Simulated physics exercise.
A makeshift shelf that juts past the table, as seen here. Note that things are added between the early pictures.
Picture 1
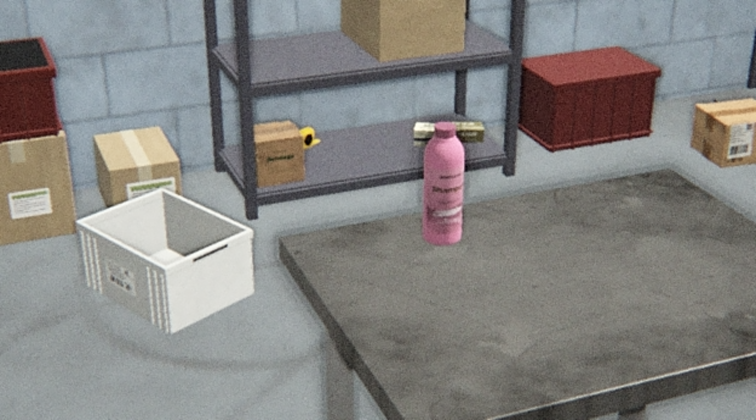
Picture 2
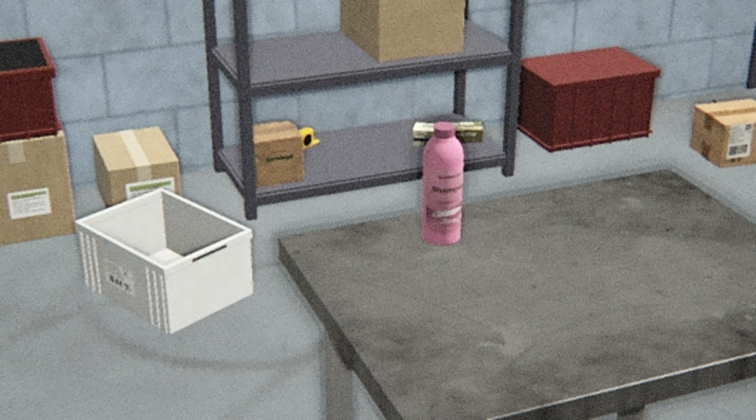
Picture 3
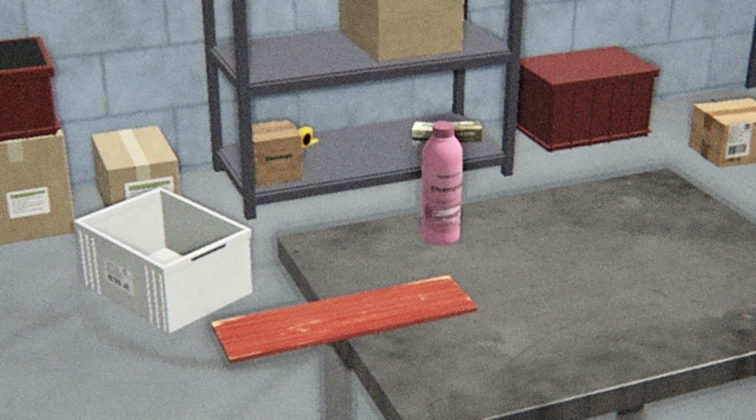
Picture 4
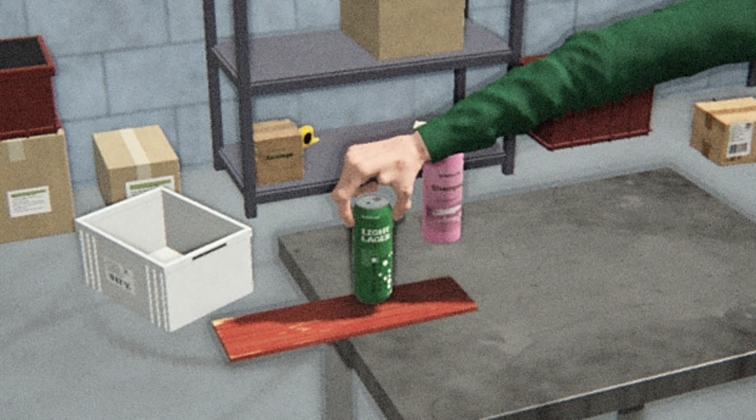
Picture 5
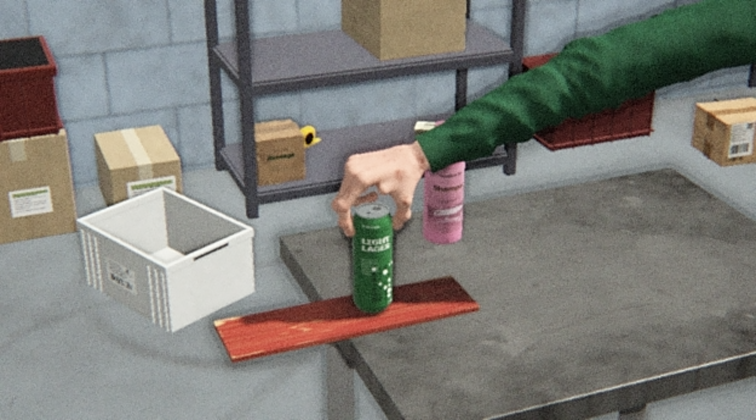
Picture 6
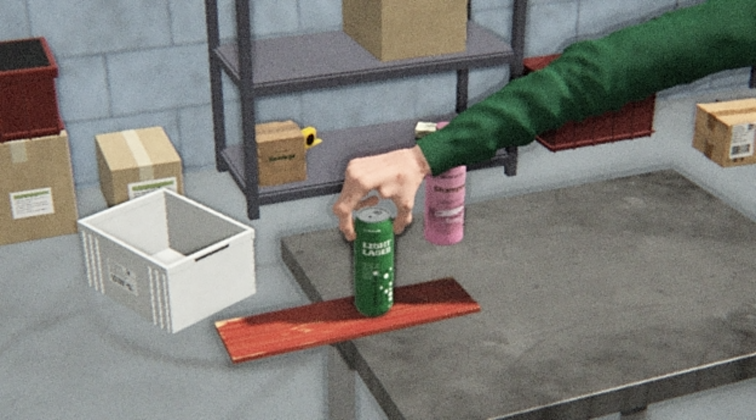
The footage shows a pink bottle on a grey table, where a red plank then appears, jutting past the table's left edge. A green-sleeved arm lowers a green can onto the plank, and the hand stays on it.
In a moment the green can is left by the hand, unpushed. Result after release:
It rests securely.
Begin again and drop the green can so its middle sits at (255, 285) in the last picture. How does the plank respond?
Well, it simply tumbles down.
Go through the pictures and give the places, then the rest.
In the first frame, the last thing is not in view yet; pink bottle (443, 183).
In the second frame, the last thing is not in view yet; pink bottle (442, 183).
In the third frame, the last thing is not in view yet; pink bottle (442, 182).
In the fourth frame, coming down; green can (372, 250); pink bottle (442, 181).
In the fifth frame, in place under the hand; green can (373, 259); pink bottle (444, 182).
In the sixth frame, in place under the hand; green can (374, 262); pink bottle (445, 183).
Then, 0.30 s later than the last frame, all is still.
Then, 0.70 s later than the last frame, green can resting near (374, 263).
When it is over, all 3 as before. End places, in pixels of the last picture, green can near (374, 263). The plank keeps its balance.
